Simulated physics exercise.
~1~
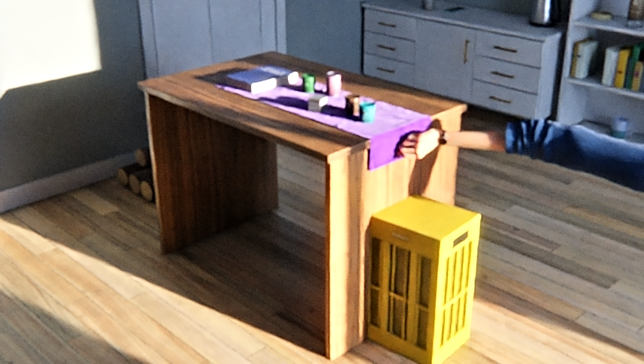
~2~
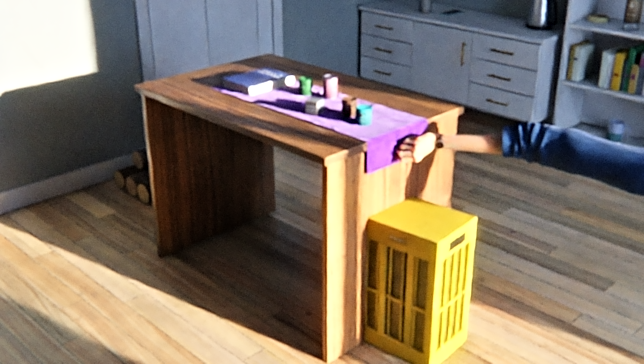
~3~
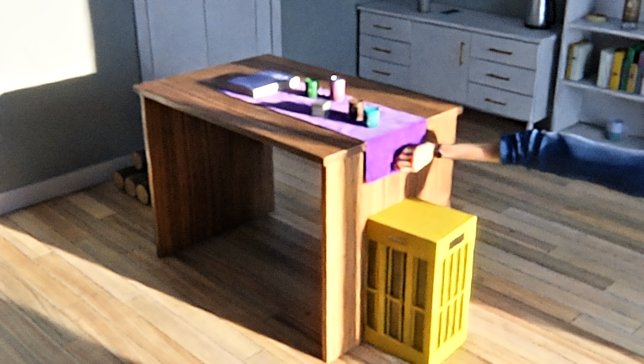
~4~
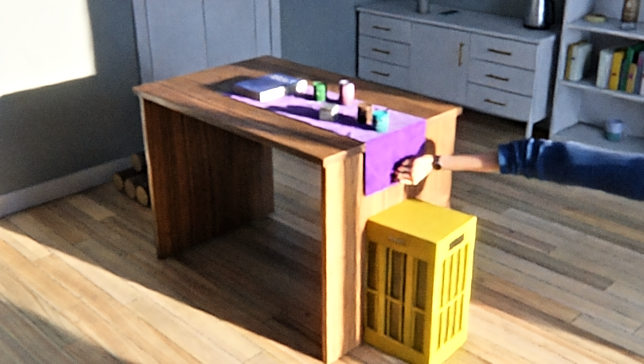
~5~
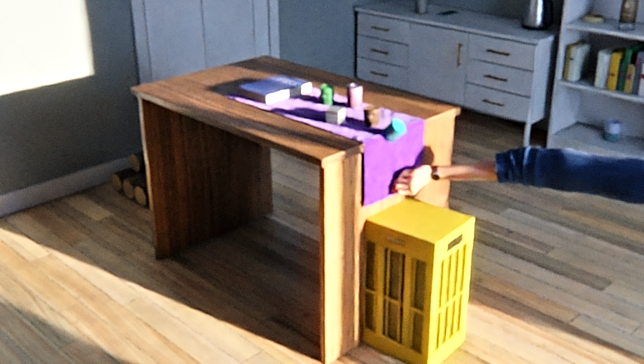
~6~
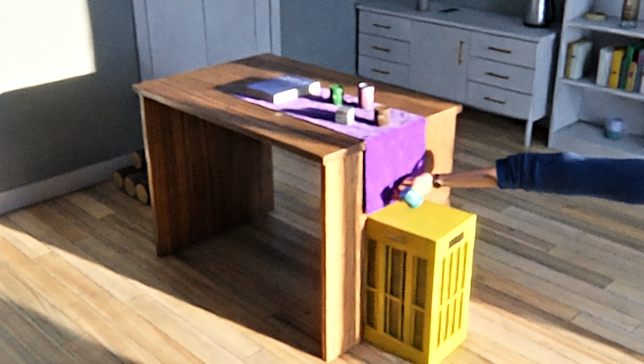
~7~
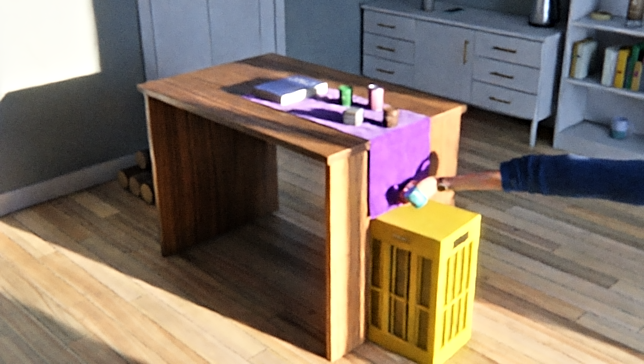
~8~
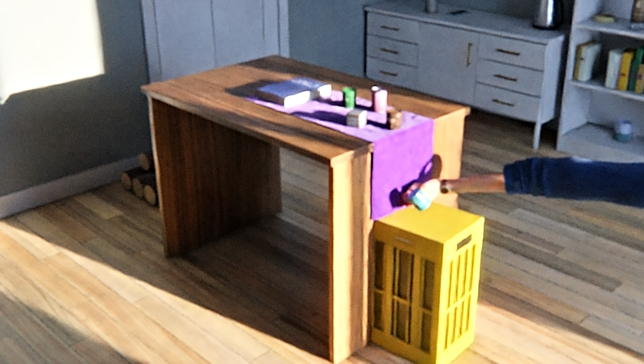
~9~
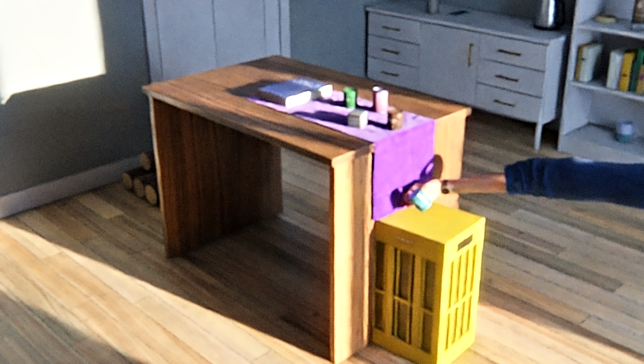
At a desk, a hand pulls a purple cloth down until a turquoise pot drops off.
